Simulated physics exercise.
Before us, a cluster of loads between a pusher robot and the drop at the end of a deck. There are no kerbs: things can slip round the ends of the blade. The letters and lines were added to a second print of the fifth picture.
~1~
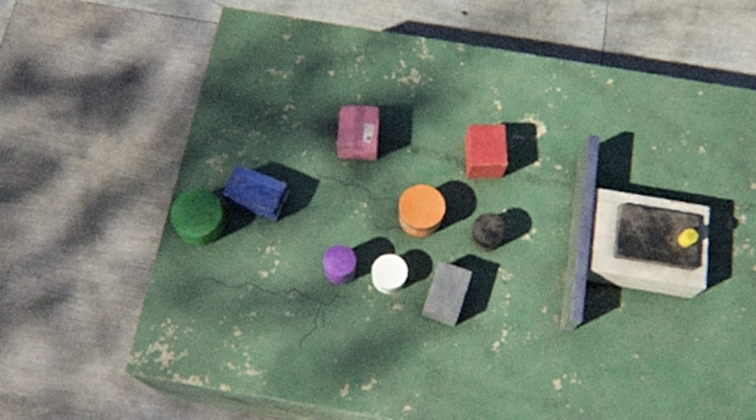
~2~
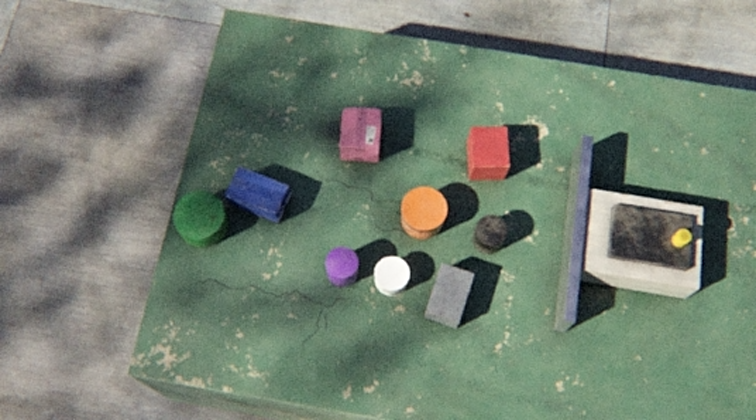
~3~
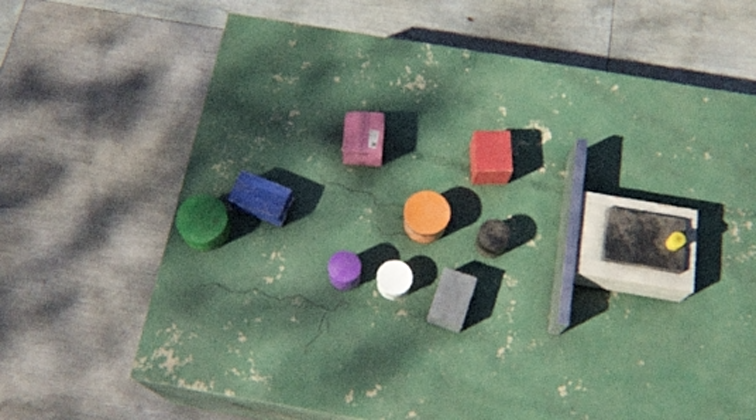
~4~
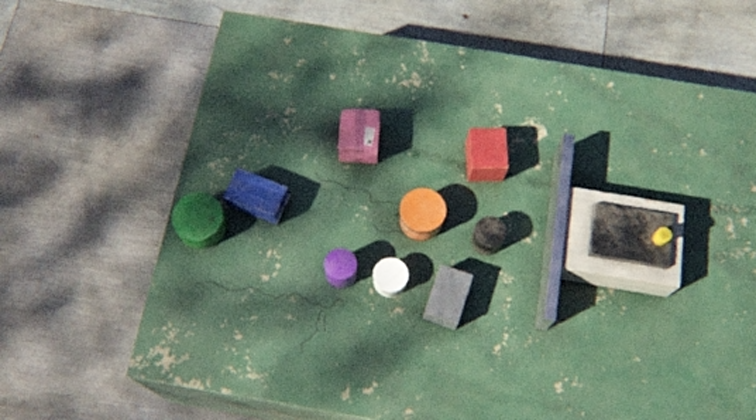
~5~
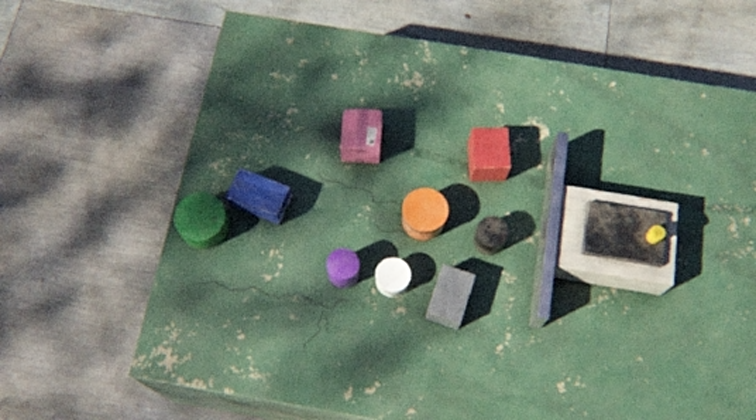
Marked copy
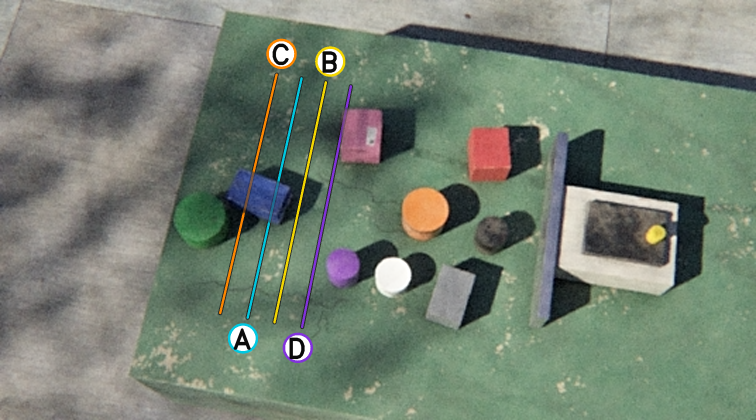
A white robot with a dark top, a yellow knob and a long blue-grey blade stands at the right of a worn green deck on grey paving, seen from high above. To its left sit pink, red, blue and grey boxes among orange, green, purple, white and black cylinders. The robot creeps left, blade first, without touching them, while the view jitters slightly.
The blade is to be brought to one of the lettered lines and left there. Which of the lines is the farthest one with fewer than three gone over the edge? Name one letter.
Up to line C.
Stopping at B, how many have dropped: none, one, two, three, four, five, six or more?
In all, none.
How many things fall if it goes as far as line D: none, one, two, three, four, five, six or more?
By then, none.
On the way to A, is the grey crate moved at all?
Yes.
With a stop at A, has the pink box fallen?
No.
On the marked copy, A at (276, 192); B at (301, 196); C at (250, 188); D at (328, 201).
With C. Early on, robot (506, 214); grey crate (404, 290); red crate (427, 144).
Further on, robot (396, 196); purple canister (232, 252); pink box (288, 124).
At the end, robot (312, 182); purple canister over the edge; pink box (209, 112); one fallen.
As for the rest, A is within the limit but short; B is within the limit but short; D is within the limit but short.
